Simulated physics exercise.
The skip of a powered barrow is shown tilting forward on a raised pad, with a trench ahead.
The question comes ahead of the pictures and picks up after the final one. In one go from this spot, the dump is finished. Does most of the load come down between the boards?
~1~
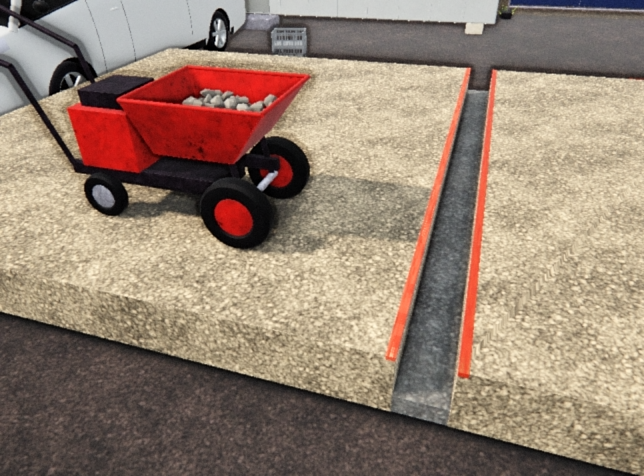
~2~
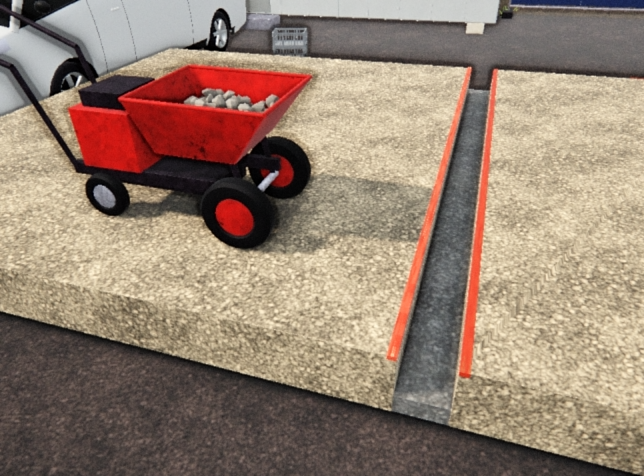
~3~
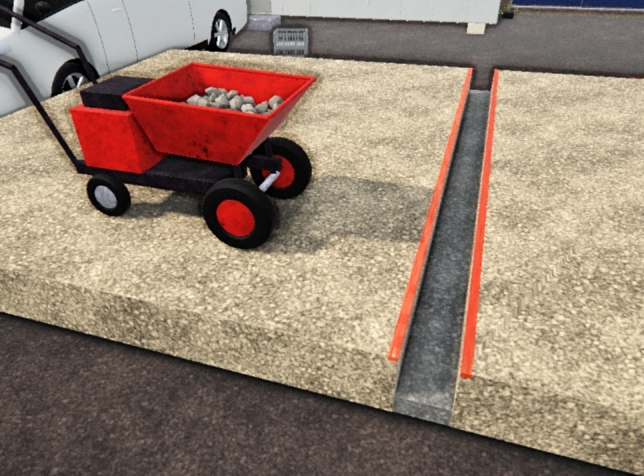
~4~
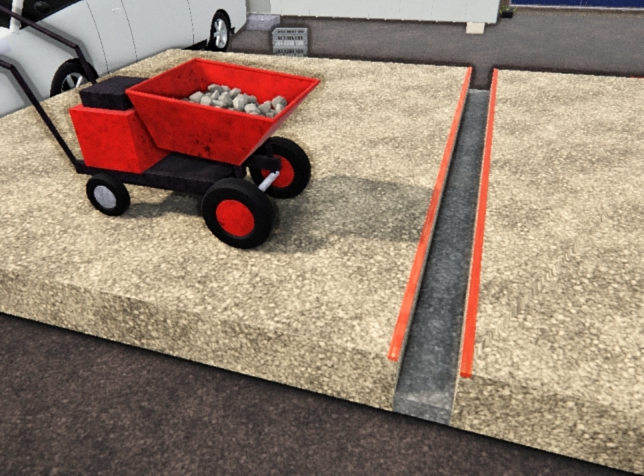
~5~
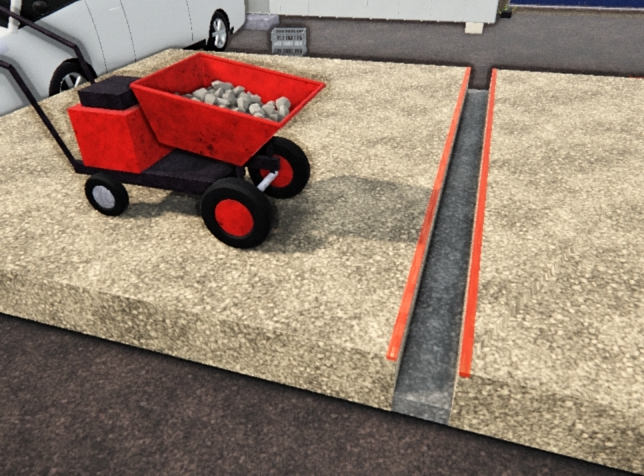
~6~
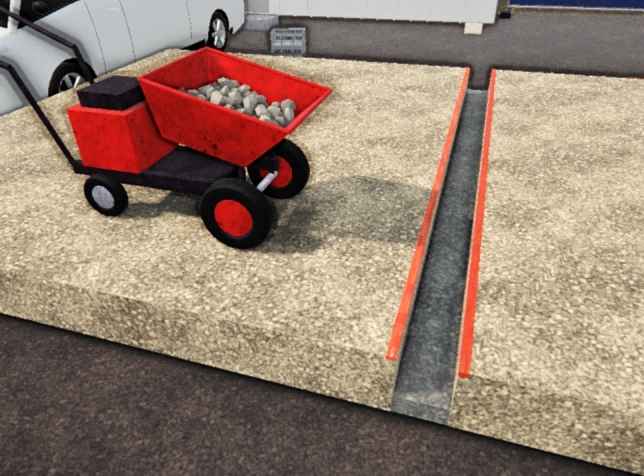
Predicted result: Mostly out.
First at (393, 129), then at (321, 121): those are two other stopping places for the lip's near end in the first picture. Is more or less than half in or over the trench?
Position 1 falls short of half; position 2 exceeds half.
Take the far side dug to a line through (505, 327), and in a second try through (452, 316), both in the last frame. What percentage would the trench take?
Close to 20 per cent in the first, close to 10 per cent in the second.
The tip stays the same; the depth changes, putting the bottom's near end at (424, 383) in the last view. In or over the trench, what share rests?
Roughly 20 in a hundred.
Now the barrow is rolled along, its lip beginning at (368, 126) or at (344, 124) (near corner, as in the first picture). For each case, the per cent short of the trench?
Roughly 0 percent first, then roughly 0 percent.
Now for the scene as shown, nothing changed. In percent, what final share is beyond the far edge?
Close to 0 in a hundred.
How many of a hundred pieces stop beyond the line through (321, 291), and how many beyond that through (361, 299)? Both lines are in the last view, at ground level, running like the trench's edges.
Around 70 per cent for the first, and 50 per cent for the second.
Shortly afterwards, skip tipped steeply; the whole lot in the skip.
Next, skip tipped right over; all but a few in the skip; a little short of the trench.
Some moments later, skip tipped right over; near a third in the skip; near half short of the trench; a little in or heaped over the trench.
In the end, skip tipped right over; near a third in the skip; near half short of the trench; a little in or heaped over the trench; none at all beyond it.
